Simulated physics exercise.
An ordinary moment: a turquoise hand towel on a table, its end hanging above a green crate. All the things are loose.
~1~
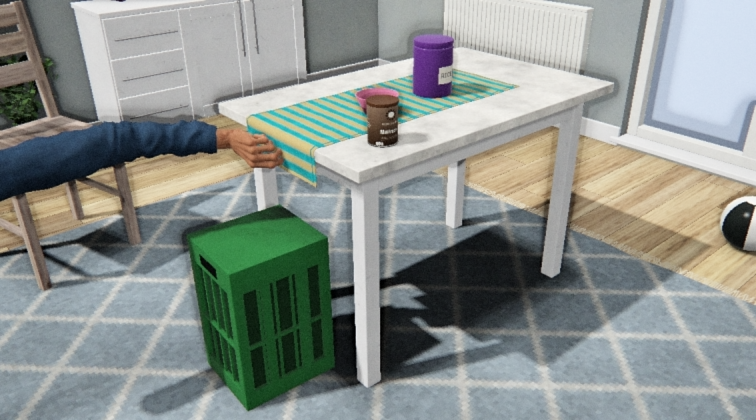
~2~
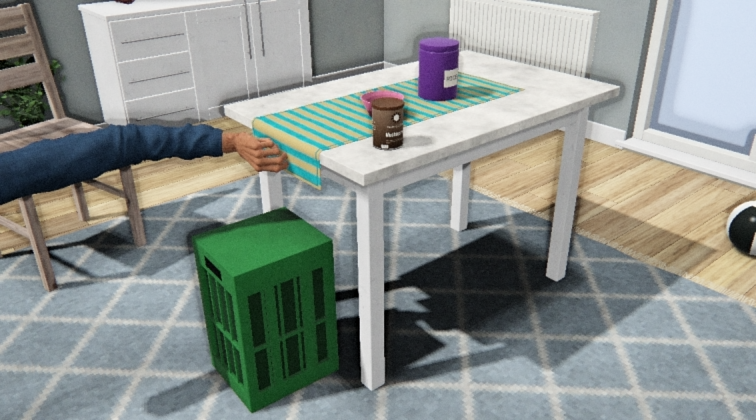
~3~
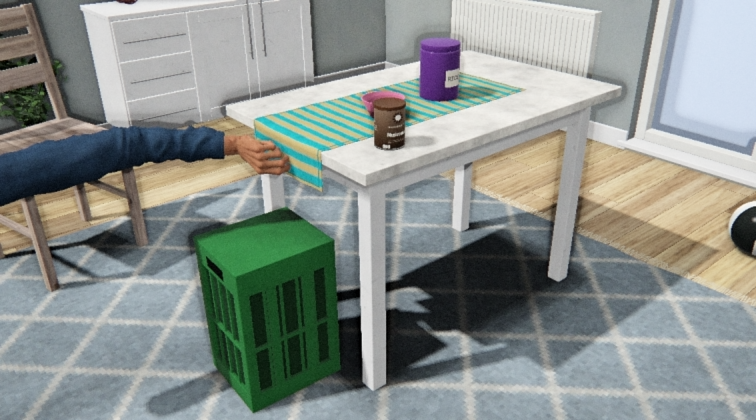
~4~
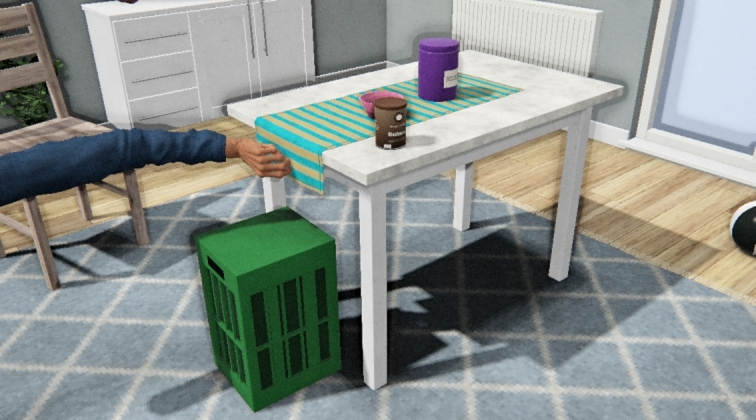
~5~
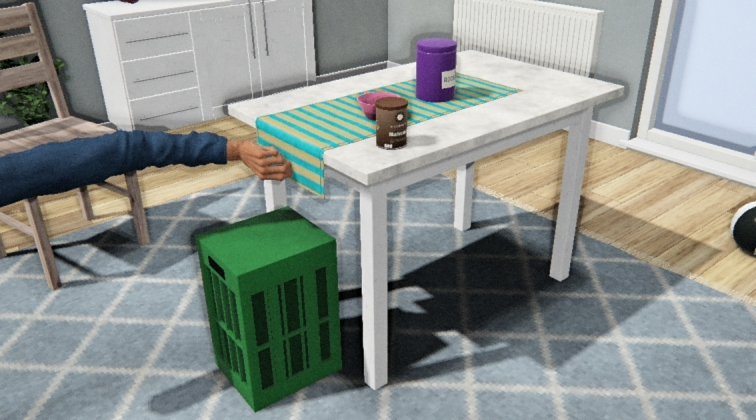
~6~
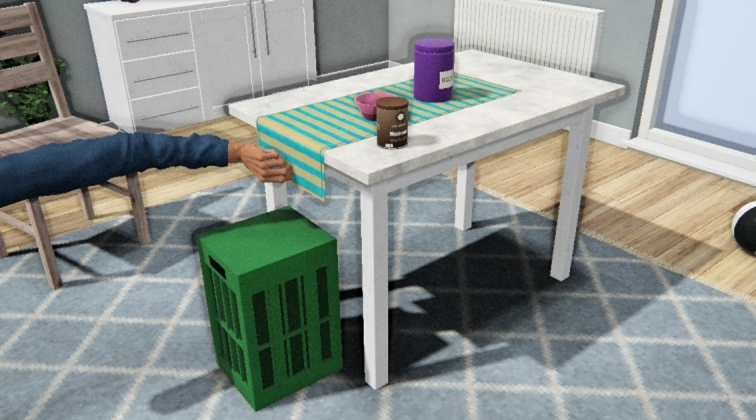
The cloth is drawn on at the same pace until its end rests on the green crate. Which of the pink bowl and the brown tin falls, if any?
The pink bowl stays on the table; the brown tin remains up there.
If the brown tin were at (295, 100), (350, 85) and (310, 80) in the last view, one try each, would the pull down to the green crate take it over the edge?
In the first case it is carried off; in the second case it remains up there; in the third case it keeps clear of the edge.
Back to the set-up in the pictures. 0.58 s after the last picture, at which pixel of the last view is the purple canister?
Around (405, 77).
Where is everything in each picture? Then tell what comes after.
The first picture shows hand towel end (317, 187); pink bowl (377, 94); brown tin (382, 99); purple canister (434, 39); top of the crate (253, 251).
The second picture shows hand towel end (322, 190), far hem (525, 90); brown tin (388, 102); brown tin stands beside the cloth.
The third picture shows hand towel end (323, 192); pink bowl (383, 97).
The fourth picture shows hand towel end (324, 195), far hem (524, 90); brown tin (391, 102).
The fifth picture shows hand towel end (325, 199); pink bowl (379, 98).
The sixth picture shows hand towel end (325, 202), far hem (522, 91); pink bowl (377, 99); brown tin (392, 101); top of the crate (262, 252).
Then, 0.58 s later than the last view, hem on the crate; bowl carried along near (343, 117); tin as before.
Then, 1.00 s later than the last view, hem on the crate; bowl carried along near (335, 119); tin as before.
Finally, hem on the crate; bowl carried along near (335, 119); tin as before. The pink bowl remains up there and the brown tin keeps clear of the edge.
